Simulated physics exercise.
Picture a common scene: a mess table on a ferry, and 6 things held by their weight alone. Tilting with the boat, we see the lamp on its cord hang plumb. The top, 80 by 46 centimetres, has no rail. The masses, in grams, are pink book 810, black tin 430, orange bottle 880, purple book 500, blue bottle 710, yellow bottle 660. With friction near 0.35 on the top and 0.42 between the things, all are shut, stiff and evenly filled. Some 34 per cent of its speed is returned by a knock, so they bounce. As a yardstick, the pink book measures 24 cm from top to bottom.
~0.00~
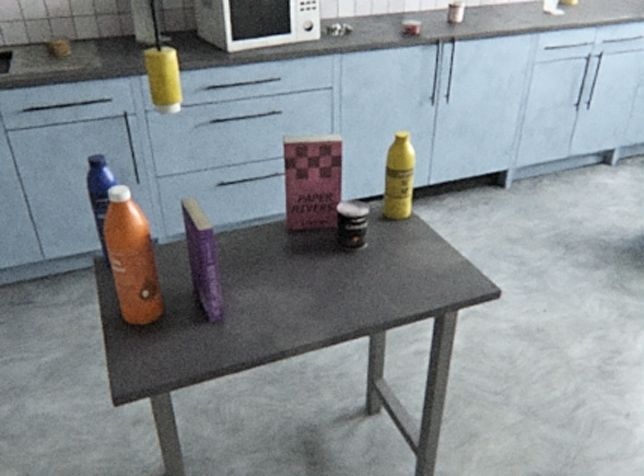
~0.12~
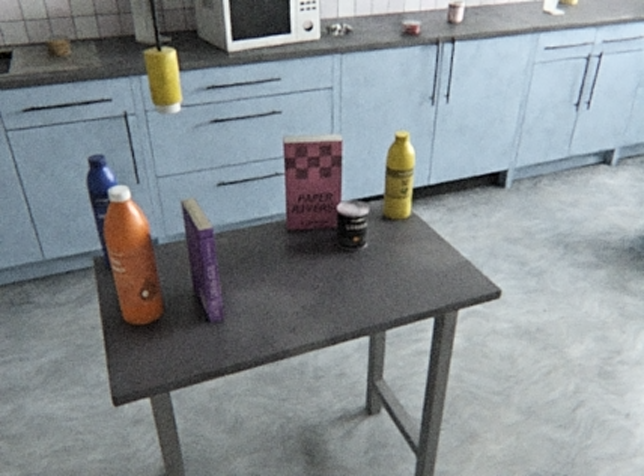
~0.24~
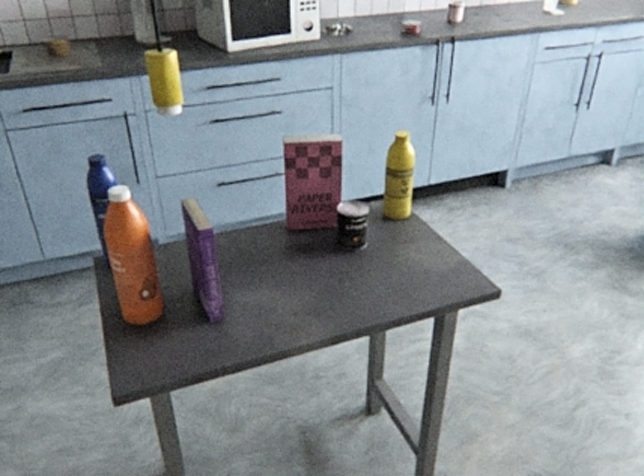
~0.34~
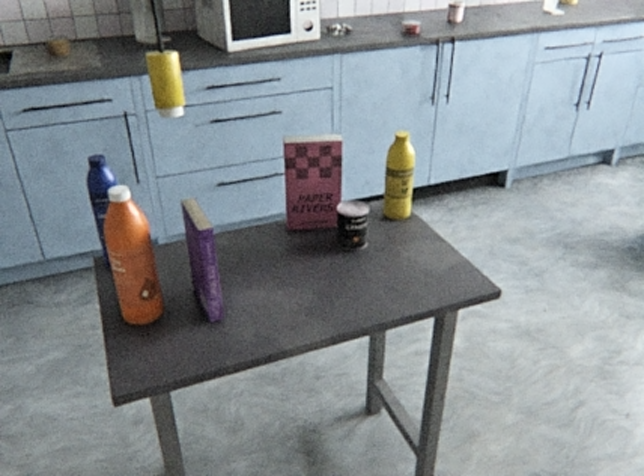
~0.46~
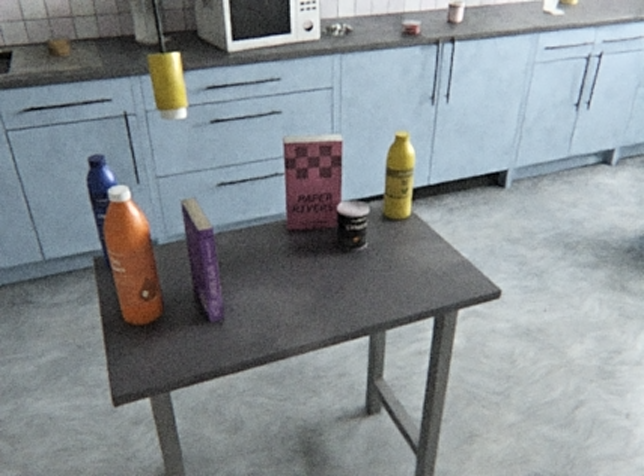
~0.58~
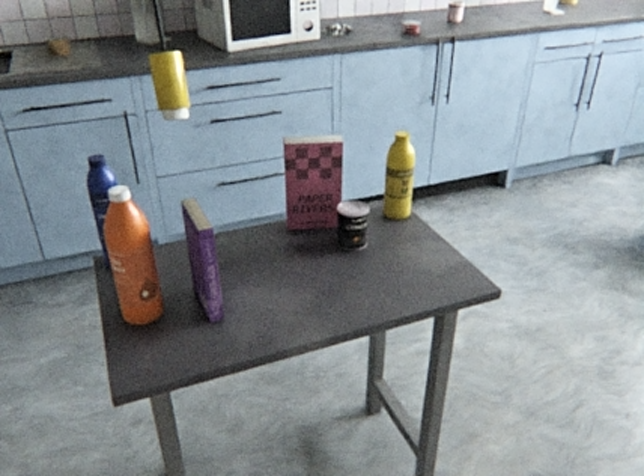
A yellow hanging lamp leaned slightly on its cord and drifted a little to the right, while three bottles, two books and a black tin stayed still on the dark table below.
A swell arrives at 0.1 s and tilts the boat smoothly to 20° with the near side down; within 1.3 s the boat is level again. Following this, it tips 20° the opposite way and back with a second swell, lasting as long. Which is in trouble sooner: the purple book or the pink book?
The latter of the two.
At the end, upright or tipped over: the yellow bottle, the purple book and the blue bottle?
In the last frame the yellow bottle remains up, the purple book remains up and the blue bottle does not stay up.
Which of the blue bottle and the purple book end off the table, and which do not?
Blue bottle: Out of bounds; purple book: In bounds.
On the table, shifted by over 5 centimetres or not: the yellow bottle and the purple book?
Here the yellow bottle is left in place, and the purple book is left in place.
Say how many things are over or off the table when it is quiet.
It adds up to 3.
Around 0.98 s, floor tilted 14°, near side down; pink book on its side near (320, 231); blue bottle tipped 44° against what carries it; orange bottle tipped 7° against what carries it.
Around 1.28 s, floor tilted 2°, near side down; blue bottle now off the table; pink book on its side near (334, 271); orange bottle on its side.
Around 1.88 s, floor tilted 17°, far side down; orange bottle now off the table; pink book on its side near (335, 271); black tin shifted 7 cm.
Around 2.58 s, floor tilted 2°, far side down; pink book on its side near (334, 270); orange bottle on its side; black tin shifted 7 cm.
Finally (3.2 s), off the table, blue bottle; on their side or leaning hard on the table, pink book and orange bottle; not toppled but over 5 cm from the start, black tin; the other 2 still in place (within 5 cm). Final places as that camera would see them, purple book near (205, 259), pink book near (334, 270). Purple book was never lost; pink book went at 0.82 s.
